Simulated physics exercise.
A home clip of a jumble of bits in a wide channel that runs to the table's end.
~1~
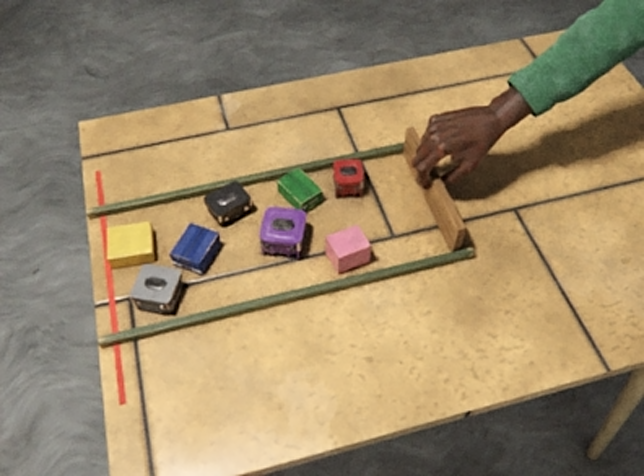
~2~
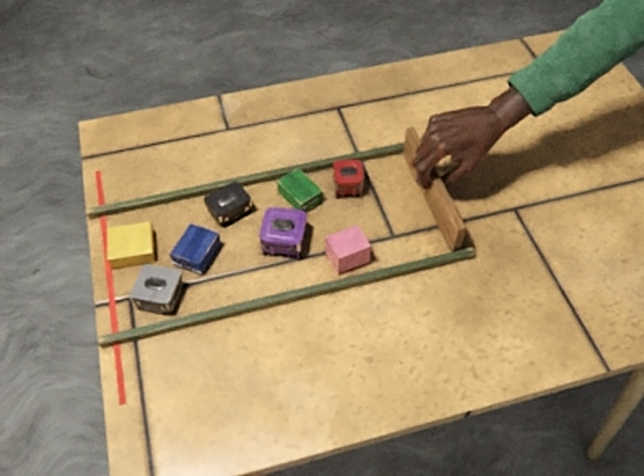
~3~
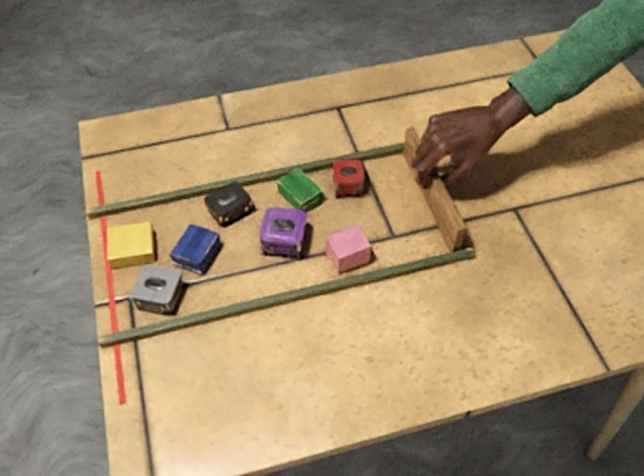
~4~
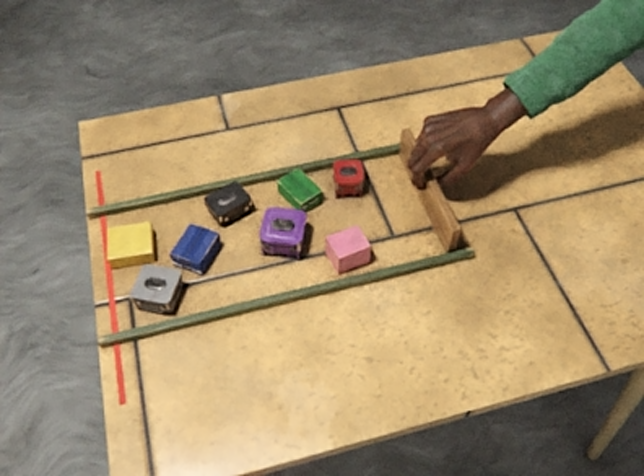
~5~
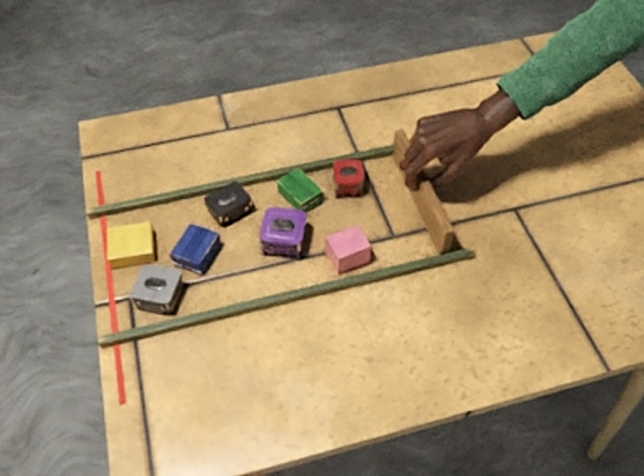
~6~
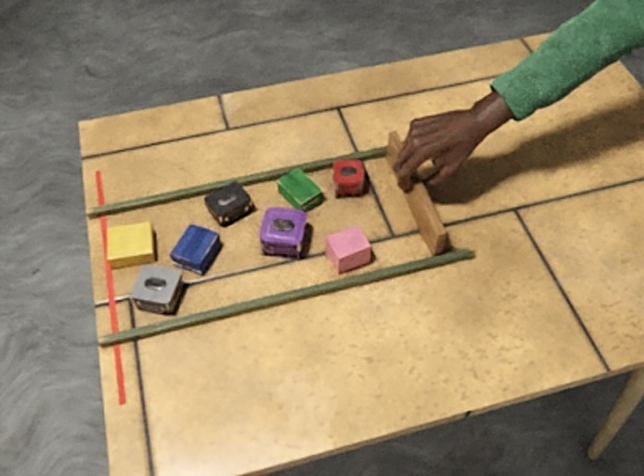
On a wooden table, a hand in a green sleeve held a wooden board upright between two thin rails, then slid it slightly left toward the scattered colourful blocks and cases, which stayed still.
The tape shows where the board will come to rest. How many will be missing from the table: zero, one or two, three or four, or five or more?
The number that fall off is five or more.
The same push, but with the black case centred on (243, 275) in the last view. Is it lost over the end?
Then it tumbles off.
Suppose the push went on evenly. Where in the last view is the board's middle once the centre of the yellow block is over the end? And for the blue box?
Its middle is around (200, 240) and around (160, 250).
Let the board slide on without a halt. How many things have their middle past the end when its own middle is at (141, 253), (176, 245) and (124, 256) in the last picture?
In that order 4, 1 and 5.
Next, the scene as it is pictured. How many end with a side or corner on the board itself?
The number is 2.
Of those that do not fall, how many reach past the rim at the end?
Overhanging: 2.
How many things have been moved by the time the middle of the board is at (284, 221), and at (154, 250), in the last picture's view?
5 and 8.
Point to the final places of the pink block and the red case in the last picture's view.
First (91, 313), then (88, 236).
Soon after, none off yet; yellow block at rest near (131, 245); grey case at rest near (158, 290); blue box at rest near (196, 249).
In the end, the number that fall off is five or more; gone, green box, purple case, black case, blue box, grey case and yellow block.
